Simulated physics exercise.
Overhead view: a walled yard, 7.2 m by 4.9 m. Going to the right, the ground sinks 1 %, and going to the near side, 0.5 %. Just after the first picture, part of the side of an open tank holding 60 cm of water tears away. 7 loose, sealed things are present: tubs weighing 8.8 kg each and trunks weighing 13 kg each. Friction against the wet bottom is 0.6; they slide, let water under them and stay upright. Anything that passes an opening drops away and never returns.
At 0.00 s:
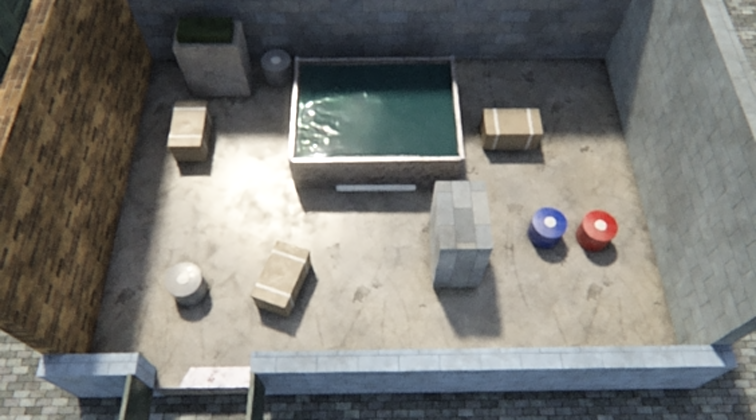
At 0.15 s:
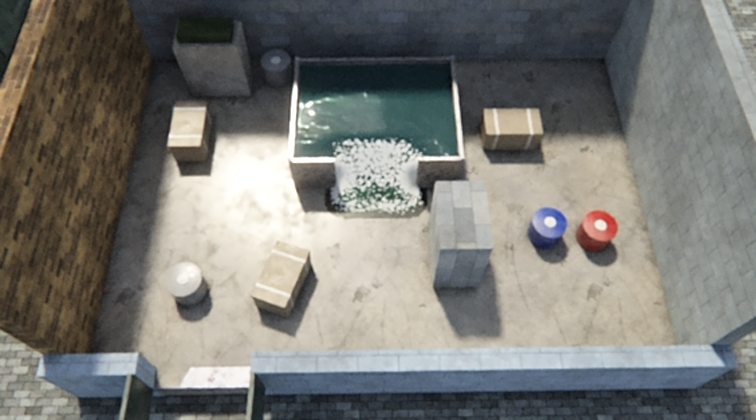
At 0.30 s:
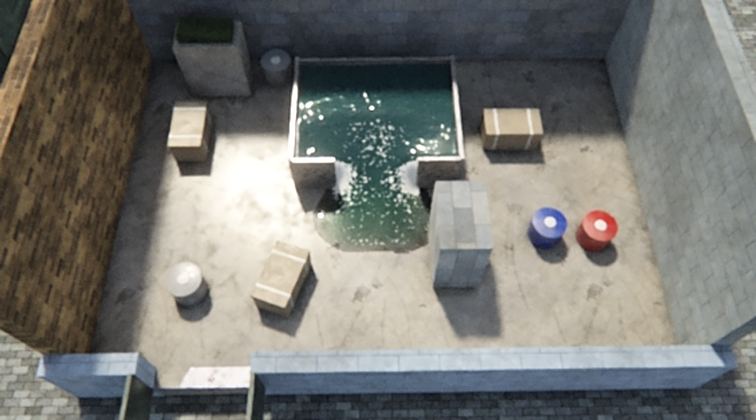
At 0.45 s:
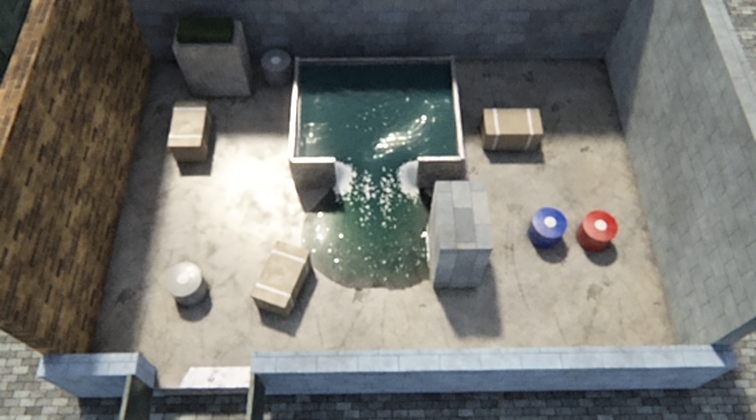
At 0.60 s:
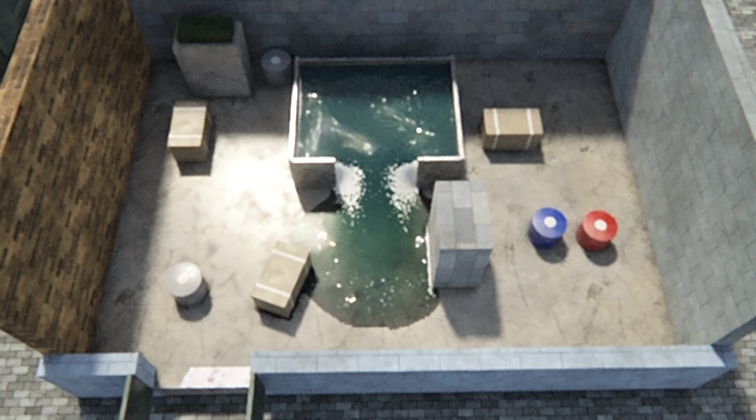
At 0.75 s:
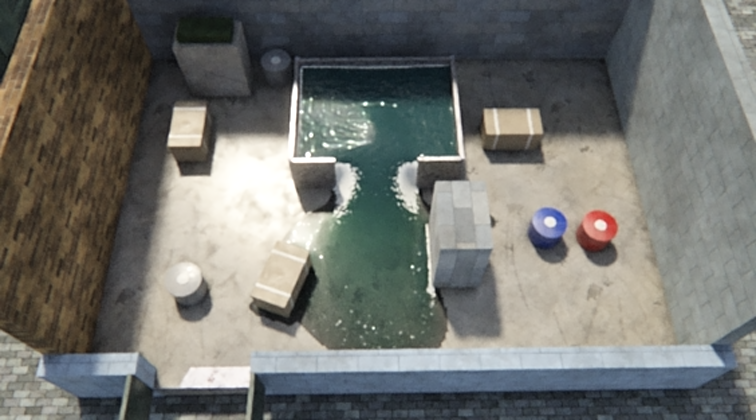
Water sits in an open tank against the back wall of a yard until part of the tank's near side gives way and it pours out, foaming white. It spreads across the floor toward the near wall, passing between a crate and a gray block, while the blue and red tubs stay put.
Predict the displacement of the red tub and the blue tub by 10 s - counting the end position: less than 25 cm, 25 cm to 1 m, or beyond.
Red tub far from the start; blue tub almost motionless.
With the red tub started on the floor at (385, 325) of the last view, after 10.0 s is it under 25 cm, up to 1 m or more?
Well, it is shoved a long way.
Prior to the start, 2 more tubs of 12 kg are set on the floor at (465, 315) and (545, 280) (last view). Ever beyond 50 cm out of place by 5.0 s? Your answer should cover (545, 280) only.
For that spot: Not exceeded.
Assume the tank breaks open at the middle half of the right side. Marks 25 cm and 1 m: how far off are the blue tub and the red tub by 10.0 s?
Log: Blue tub small displacement; red tub large displacement.
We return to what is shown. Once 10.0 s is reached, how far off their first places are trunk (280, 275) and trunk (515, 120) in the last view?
Lab note - net shifts in order: 150 cm; 30 cm.
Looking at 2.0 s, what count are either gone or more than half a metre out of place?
By my tally, 1.
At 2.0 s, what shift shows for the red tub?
Displacement near 0 cm.
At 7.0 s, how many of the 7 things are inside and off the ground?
At that instant the tally stands at 4.
After 2.0 s the red tub is near (600, 225), 0.0 m from its start, aground; the blue tub is near (550, 222), 0.0 m from its start, aground; 0 of 7 are out; 0 afloat.
After 4.5 s the red tub is near (601, 219), 0.1 m from its start, aground; the blue tub is near (550, 222), 0.0 m from its start, aground; 0 of 7 are out; 2 afloat.
After 7.0 s the red tub is near (580, 130), 1.5 m from its start, afloat; the blue tub is near (550, 222), 0.0 m from its start, aground; 0 of 7 are out; 4 afloat.
After 10.0 s the red tub is near (551, 89), 2.3 m from its start, afloat; the blue tub is near (550, 222), 0.0 m from its start, aground; 0 of 7 are out; 5 afloat.
